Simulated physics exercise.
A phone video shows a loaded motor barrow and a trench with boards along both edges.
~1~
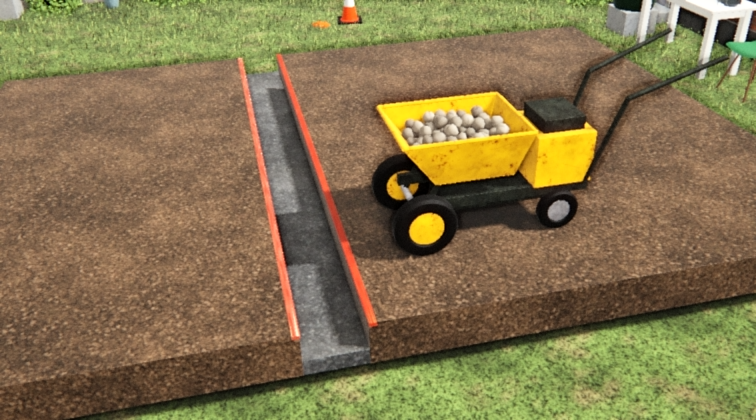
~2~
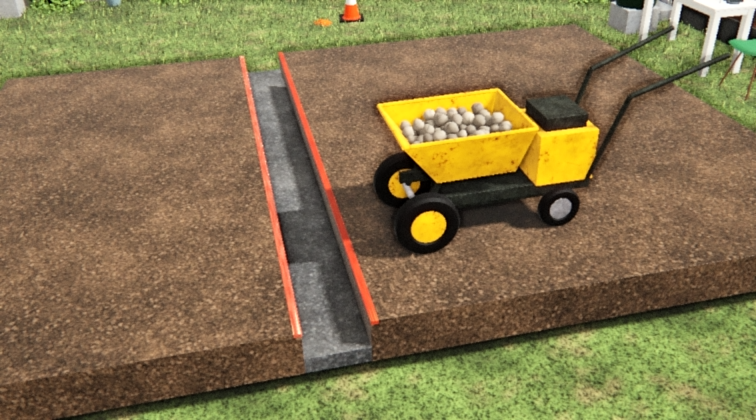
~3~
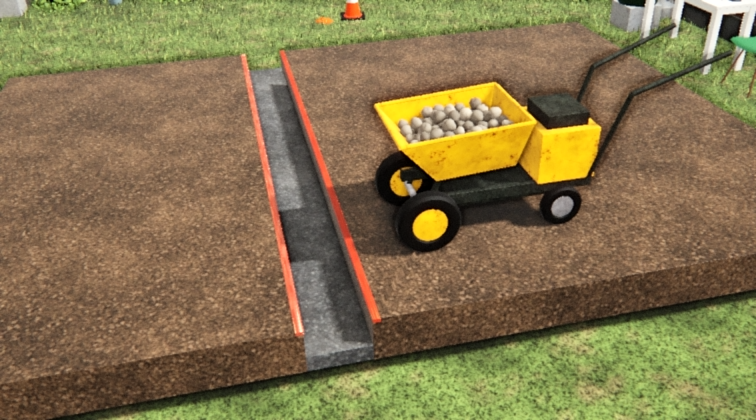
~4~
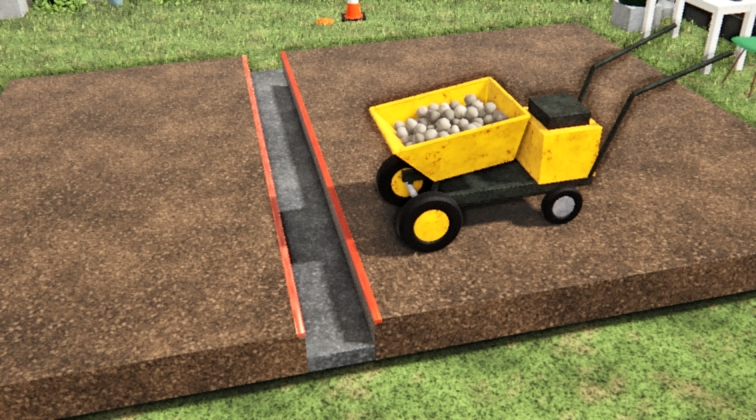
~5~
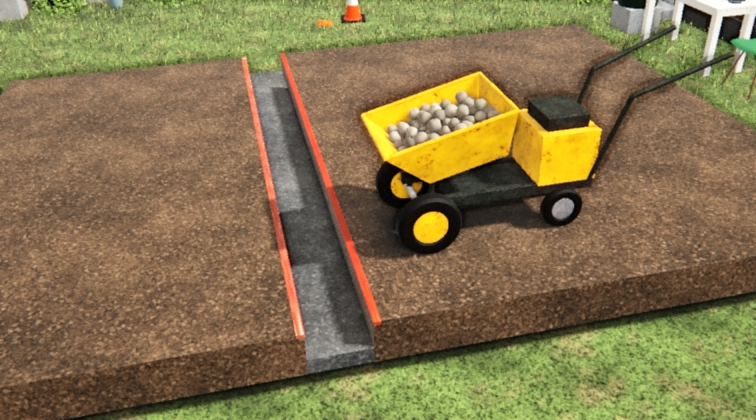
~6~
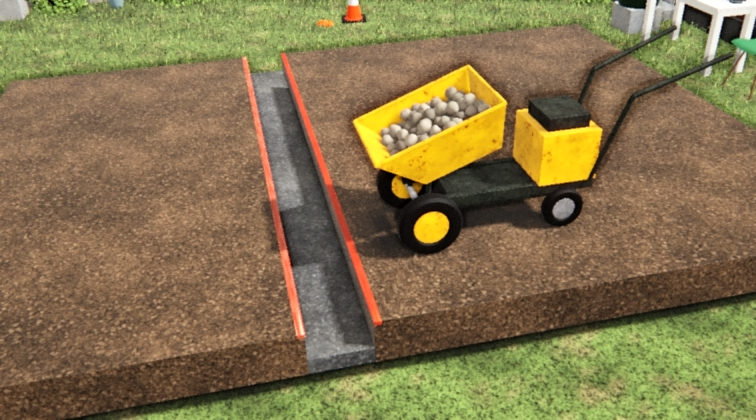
To begin with, a yellow motor barrow loaded with rounded grey stones stands on brown soil, right of a trench edged with red boards, its skip level. The skip then starts to tip toward the trench, slightly at first, then clearly, its rear lifting while the stones remain inside and the wheels stay put.
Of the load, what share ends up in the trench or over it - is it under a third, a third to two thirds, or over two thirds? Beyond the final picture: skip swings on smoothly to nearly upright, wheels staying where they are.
The trench or the space over it holds over two thirds of the load.
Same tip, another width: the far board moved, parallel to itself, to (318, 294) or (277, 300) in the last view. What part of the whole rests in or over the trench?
The first case gives around 50 percent, and the second around 100 percent.
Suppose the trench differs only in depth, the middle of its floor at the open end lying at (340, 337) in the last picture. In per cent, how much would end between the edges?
The share would be close to 70 percent.
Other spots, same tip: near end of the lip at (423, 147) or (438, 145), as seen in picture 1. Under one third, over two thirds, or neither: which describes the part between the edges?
Try one, beyond two thirds; try two, more than two thirds.
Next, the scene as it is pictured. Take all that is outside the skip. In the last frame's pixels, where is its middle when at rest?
Somewhere close to (308, 256) in the last picture.
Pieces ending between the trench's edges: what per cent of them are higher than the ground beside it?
Roughly 5 percent of them.
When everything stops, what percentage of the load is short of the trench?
About 0 %.
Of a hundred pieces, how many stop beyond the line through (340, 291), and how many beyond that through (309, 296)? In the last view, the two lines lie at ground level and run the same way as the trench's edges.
Estimate: 80 %, then 30 %.
Soon after the last picture, skip tipped steeply; all in the skip.
A little later, skip tipped steeply; most in the skip; about a quarter in or heaped over the trench; a stray few beyond it; a small part falling.
Later still, skip tipped right over; a small part in the skip; most in or heaped over the trench; a small part beyond it.
By the end, skip tipped right over; most in or heaped over the trench; a small part beyond it.
